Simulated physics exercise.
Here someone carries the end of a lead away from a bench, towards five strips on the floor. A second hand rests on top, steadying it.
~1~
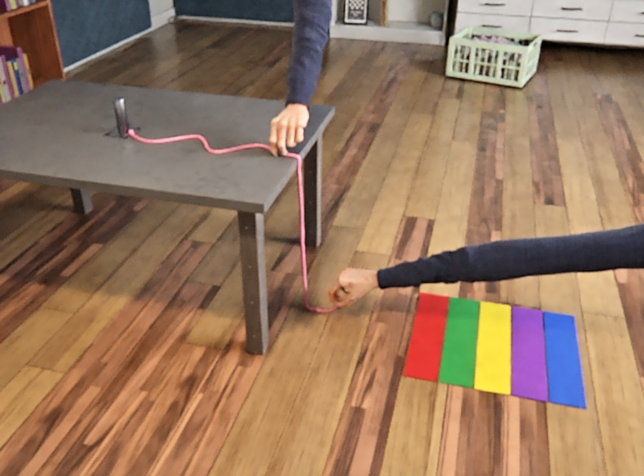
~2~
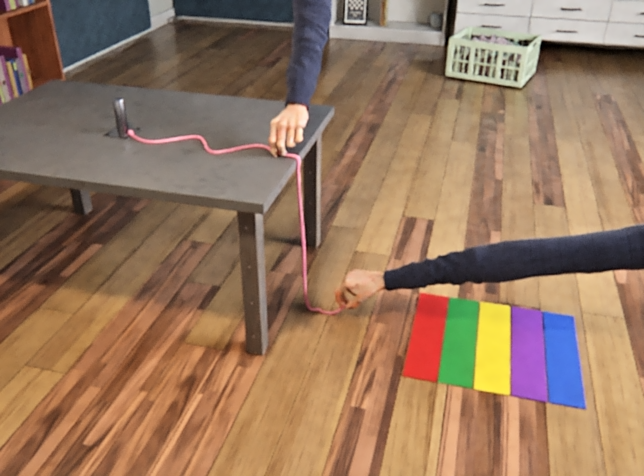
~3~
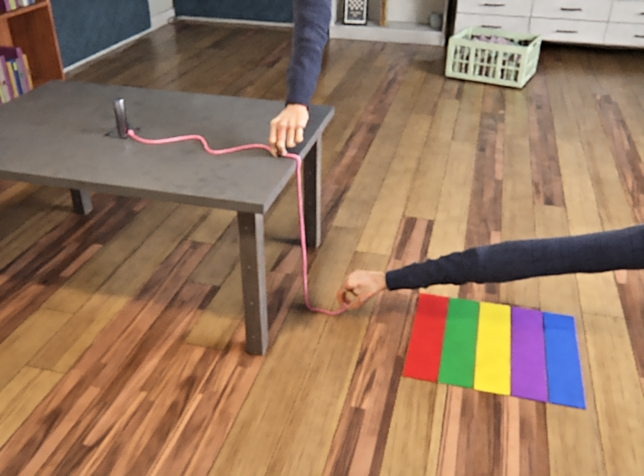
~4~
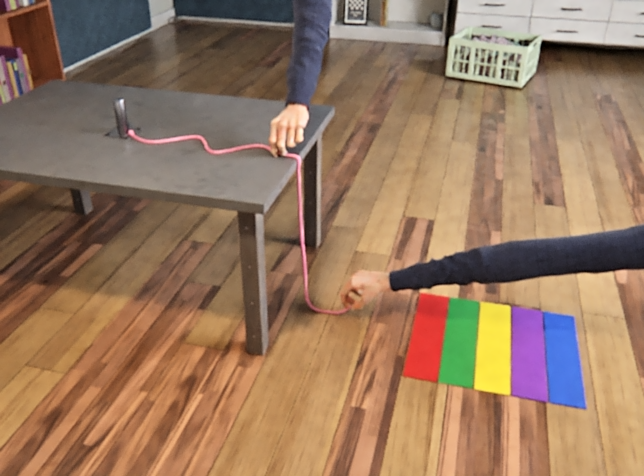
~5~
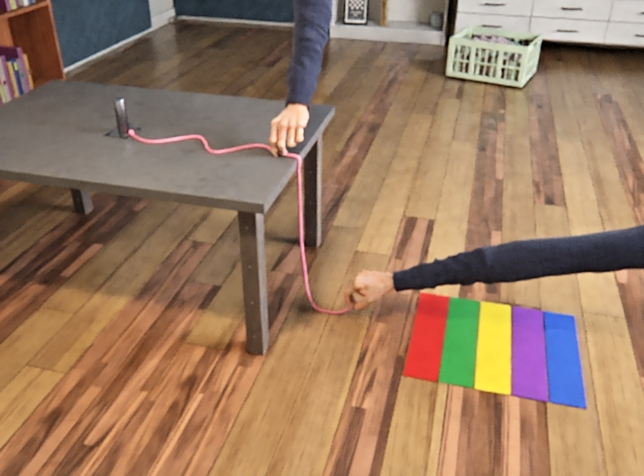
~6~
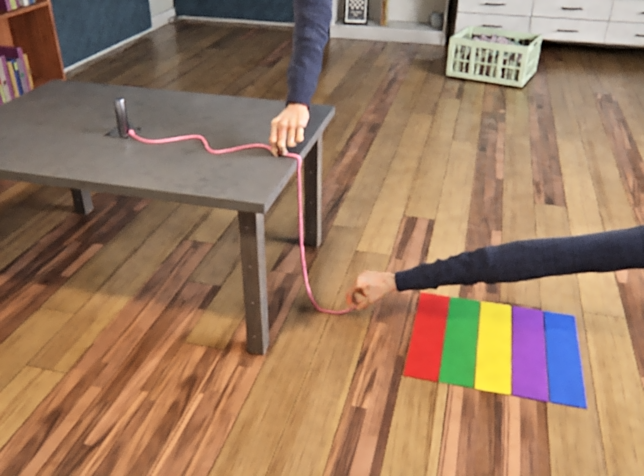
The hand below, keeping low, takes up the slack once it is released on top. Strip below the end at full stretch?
Yellow.
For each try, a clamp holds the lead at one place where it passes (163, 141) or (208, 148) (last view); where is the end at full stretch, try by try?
Estimated pixels: (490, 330), then (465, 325).
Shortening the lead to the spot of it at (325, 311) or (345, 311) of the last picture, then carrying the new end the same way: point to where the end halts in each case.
In turn, (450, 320) for the first and (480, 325) for the second.
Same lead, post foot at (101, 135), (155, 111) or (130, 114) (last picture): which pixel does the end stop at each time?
Estimated pixels per try: (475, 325); (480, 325); (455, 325).
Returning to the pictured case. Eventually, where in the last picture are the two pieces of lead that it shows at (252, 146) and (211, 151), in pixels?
They go to (284, 154) and to (243, 148).
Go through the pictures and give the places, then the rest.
In the first frame, end (338, 304); red (423, 361); green (458, 367); yellow (493, 374); purple (529, 380); blue (566, 386).
In the second frame, end (345, 305); lead through (147, 142) (205, 143) (255, 146) (298, 176) (303, 239) (306, 294).
In the third frame, end (346, 306).
In the fourth frame, end (350, 306); lead through (147, 142) (205, 143) (256, 146) (299, 176) (302, 238) (306, 294).
In the fifth frame, end (354, 306).
In the sixth frame, end (355, 307); lead through (147, 142) (206, 143) (256, 146) (299, 176) (301, 238) (310, 294).
A little later, end near (445, 321); over red.
Next, end near (477, 326); over green.
When it is tight, end near (497, 329); over yellow. It gets as far as the yellow strip.
